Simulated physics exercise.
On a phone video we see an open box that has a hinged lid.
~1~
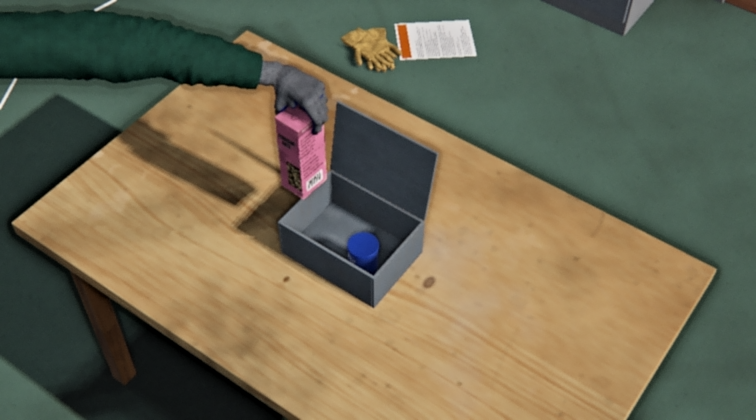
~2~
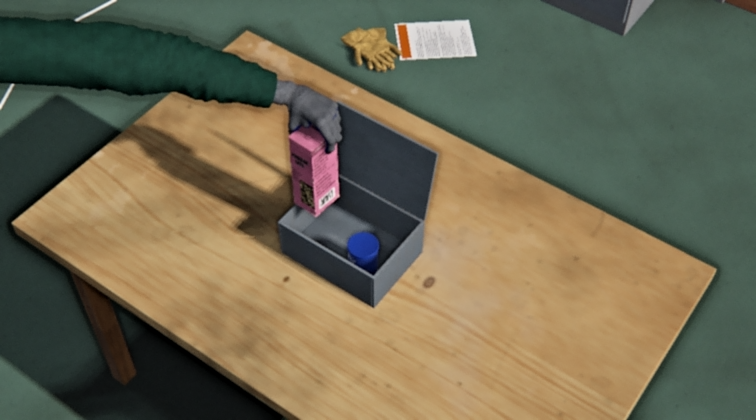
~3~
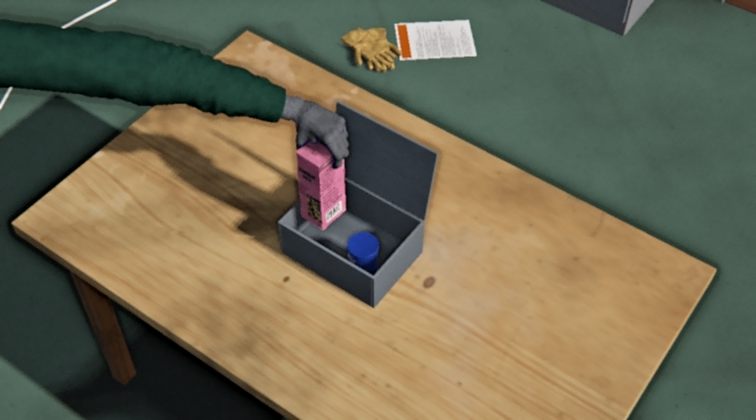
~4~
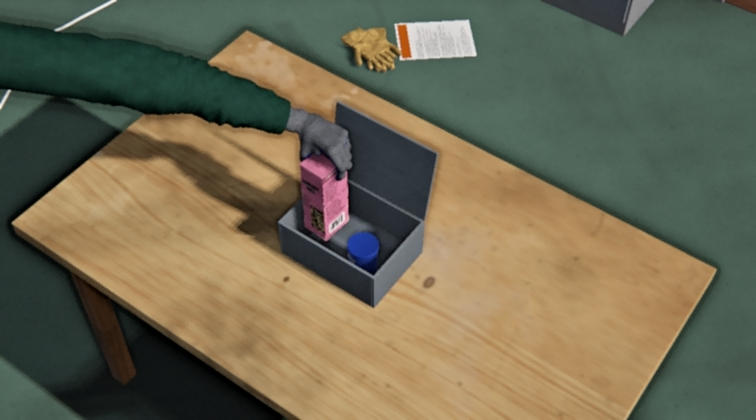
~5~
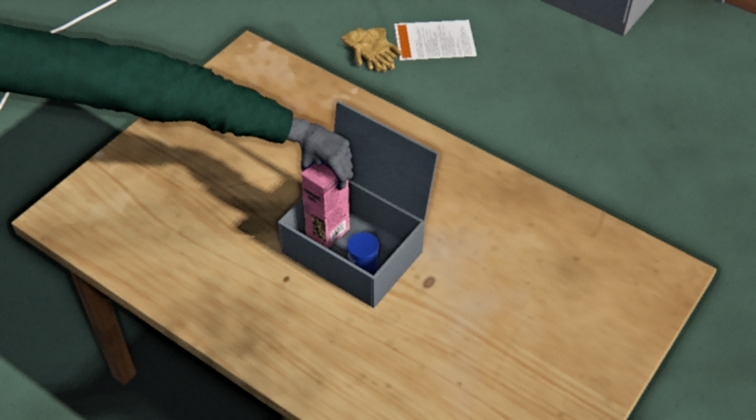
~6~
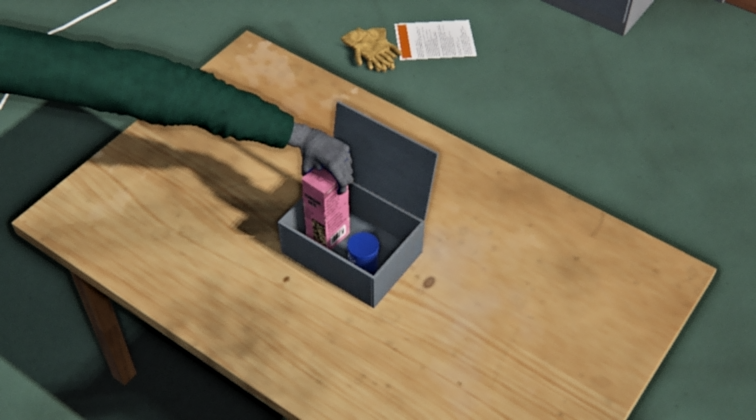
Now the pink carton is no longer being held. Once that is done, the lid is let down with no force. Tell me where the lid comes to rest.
Well, the lid can't go all the way down, see.
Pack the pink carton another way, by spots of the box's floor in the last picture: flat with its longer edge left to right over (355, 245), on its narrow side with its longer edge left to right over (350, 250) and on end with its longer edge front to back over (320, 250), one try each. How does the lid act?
In order: Lid shuts, lid shuts, lid stays open.
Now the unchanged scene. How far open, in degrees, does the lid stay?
Angle above rim: About 65°.
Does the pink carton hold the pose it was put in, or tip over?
At the finish the pink carton holds its orientation.
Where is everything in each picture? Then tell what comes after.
In the first picture, still above its spot; pink carton (302, 149); blue tin (363, 257).
In the second picture, still above its spot; pink carton (315, 168); blue tin (363, 257).
In the third picture, still above its spot; pink carton (322, 182); blue tin (363, 257).
In the fourth picture, still above its spot; pink carton (325, 193); blue tin (363, 257).
In the fifth picture, still above its spot; pink carton (326, 202); blue tin (363, 257).
In the sixth picture, in place under the hand; pink carton (327, 207); blue tin (363, 257).
Then, 1.00 s after the last picture, lid starting down.
Then, 1.40 s after the last picture, lid 72° above the rim.
Then, 1.90 s after the last picture, lid 64° above the rim.
Then, 4.30 s after the last picture, lid 65° above the rim.
At rest, lid 65° above the rim; both in place. Seen from the same camera at the end, pink carton near (327, 207).
